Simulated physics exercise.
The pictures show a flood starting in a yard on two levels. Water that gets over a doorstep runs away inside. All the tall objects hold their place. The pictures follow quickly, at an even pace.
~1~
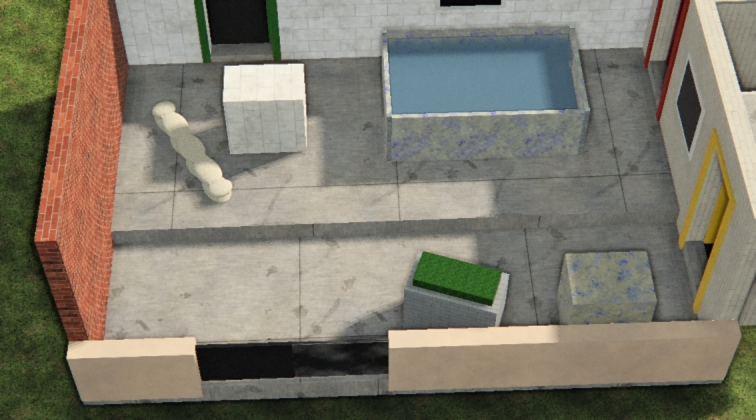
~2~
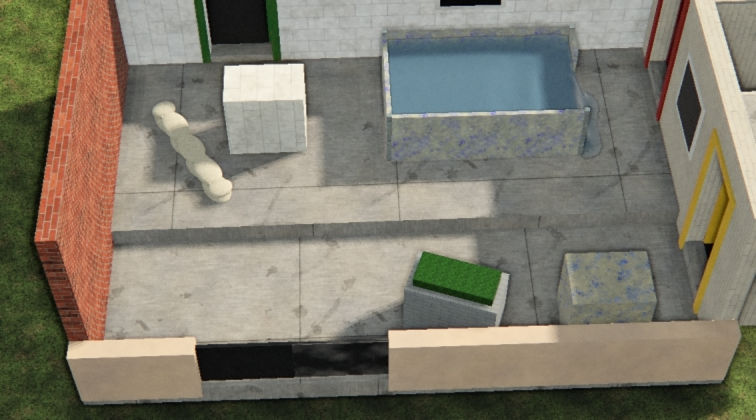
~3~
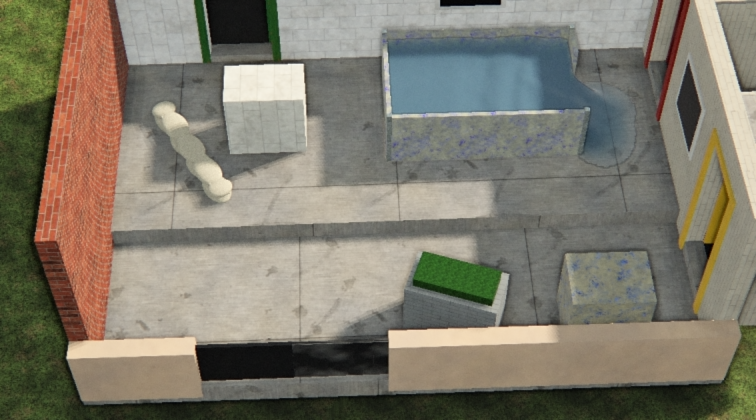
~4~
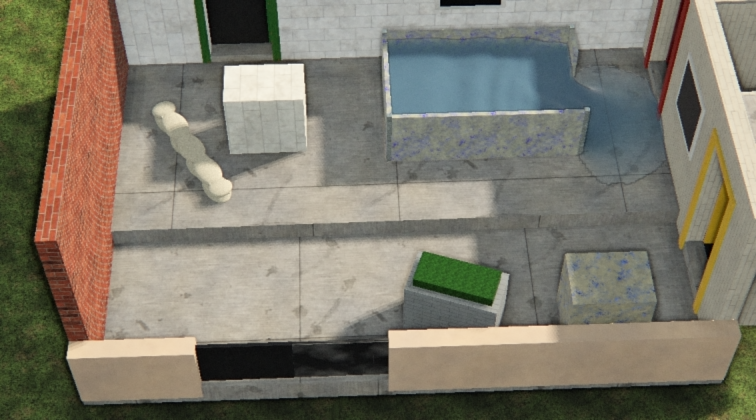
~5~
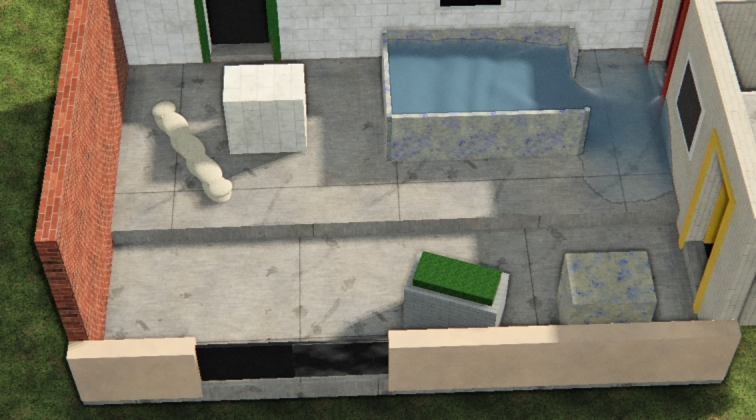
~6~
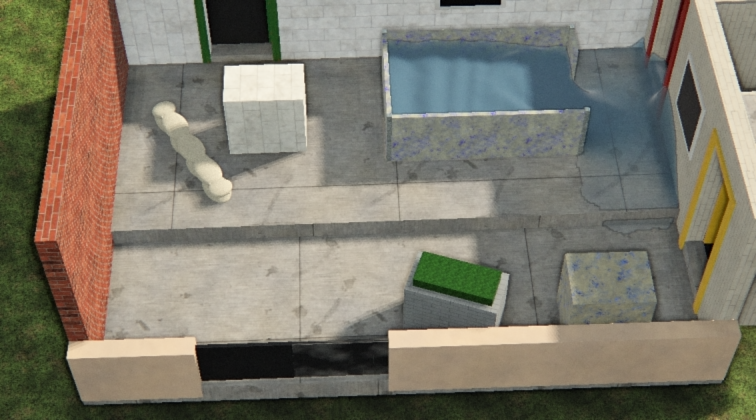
Walled yard on two levels, water pouring from the right side of a stone tank and spreading across the upper paving.
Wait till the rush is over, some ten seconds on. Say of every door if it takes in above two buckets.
In the end: The yellow door takes more than that; the red door takes more than that; the green door stays under that.
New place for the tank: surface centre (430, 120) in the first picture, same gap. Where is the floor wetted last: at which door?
The green-painted one.
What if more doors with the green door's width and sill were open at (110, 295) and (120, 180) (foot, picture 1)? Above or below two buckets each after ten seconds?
In that order: Lets more in, stays under.
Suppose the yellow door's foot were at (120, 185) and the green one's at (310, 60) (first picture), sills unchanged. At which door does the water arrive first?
The red door.
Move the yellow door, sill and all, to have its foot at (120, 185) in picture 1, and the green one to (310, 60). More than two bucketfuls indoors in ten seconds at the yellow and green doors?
My reading: The yellow door is under; the green door takes less.
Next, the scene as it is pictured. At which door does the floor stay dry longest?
I say the door marked green.
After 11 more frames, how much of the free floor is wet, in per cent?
About 25 per cent.
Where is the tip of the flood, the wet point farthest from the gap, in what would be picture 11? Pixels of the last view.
Near (697, 351).
A moment on, water covers 15 % of the floor; the yellow door wet at the sill, nothing in, the red door far over two buckets in, the green door not reached.
Next, water covers 25 % of the floor; the yellow door wet at the sill, nothing in, the red door far over two buckets in, the green door not reached.
Then, water covers 45 % of the floor; the yellow door under two buckets in, the red door far over two buckets in, the green door wet at the sill, nothing in.
Later, water covers 75 % of the floor; the yellow door over two buckets in, the red door far over two buckets in, the green door wet at the sill, nothing in.
In the end, water covers 80 % of the floor; the yellow door over two buckets in, the red door far over two buckets in, the green door wet at the sill, nothing in.
